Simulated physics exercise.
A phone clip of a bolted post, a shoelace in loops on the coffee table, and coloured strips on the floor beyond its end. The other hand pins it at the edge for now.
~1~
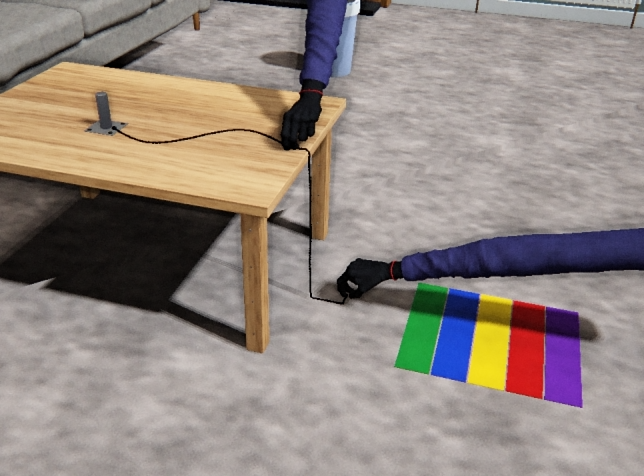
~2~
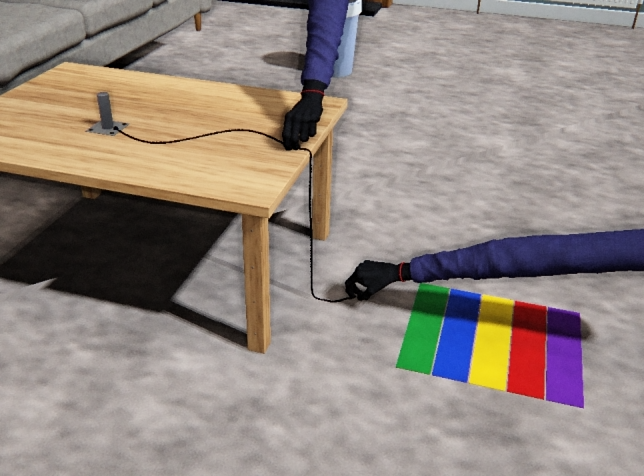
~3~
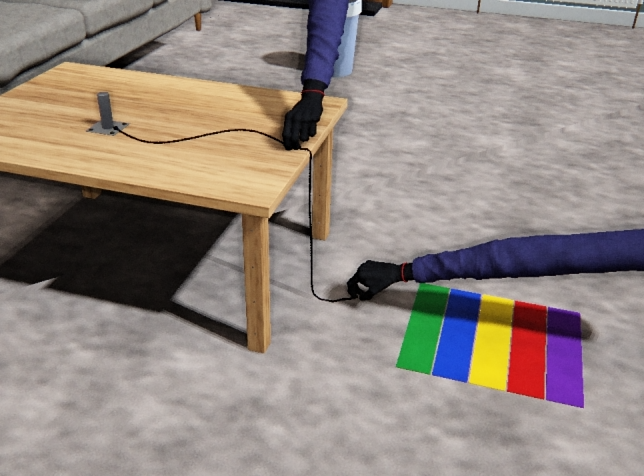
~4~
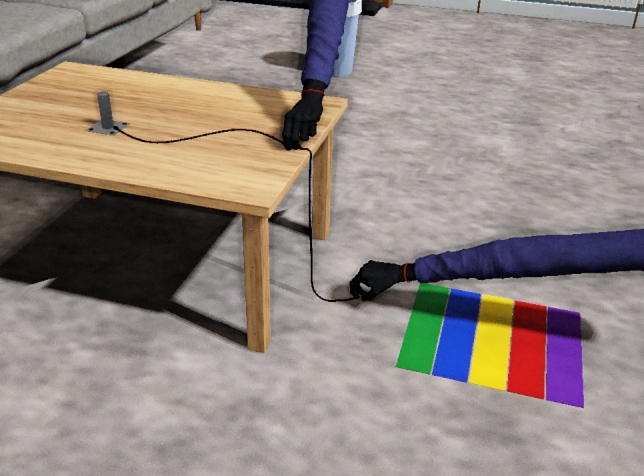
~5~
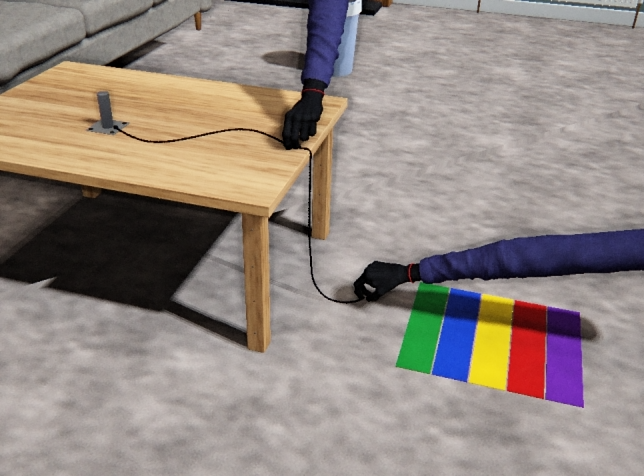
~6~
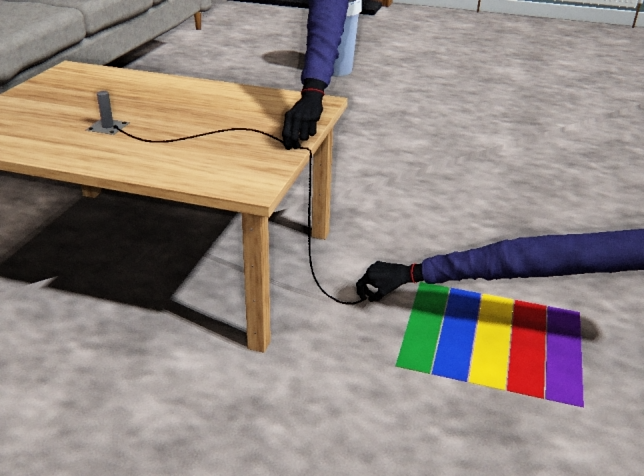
To begin with, one gloved hand presses a dark cord against the edge of a wooden table while another holds its lower end near the floor, left of the coloured strips. The lower hand shifts slightly right, drawing the cord's end with it, while the upper hand stays put.
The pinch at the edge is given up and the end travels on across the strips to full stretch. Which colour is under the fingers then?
It gets as far as the yellow strip.
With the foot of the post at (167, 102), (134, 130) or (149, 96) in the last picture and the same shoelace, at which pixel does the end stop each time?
In that order: (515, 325), (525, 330) and (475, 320).
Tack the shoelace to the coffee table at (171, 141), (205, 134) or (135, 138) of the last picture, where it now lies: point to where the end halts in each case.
In that order: (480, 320), (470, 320) and (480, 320).
A little later, end near (420, 308); over green.
Next, end near (464, 317); over blue.
When it is tight, end near (491, 322); over yellow. The yellow one.
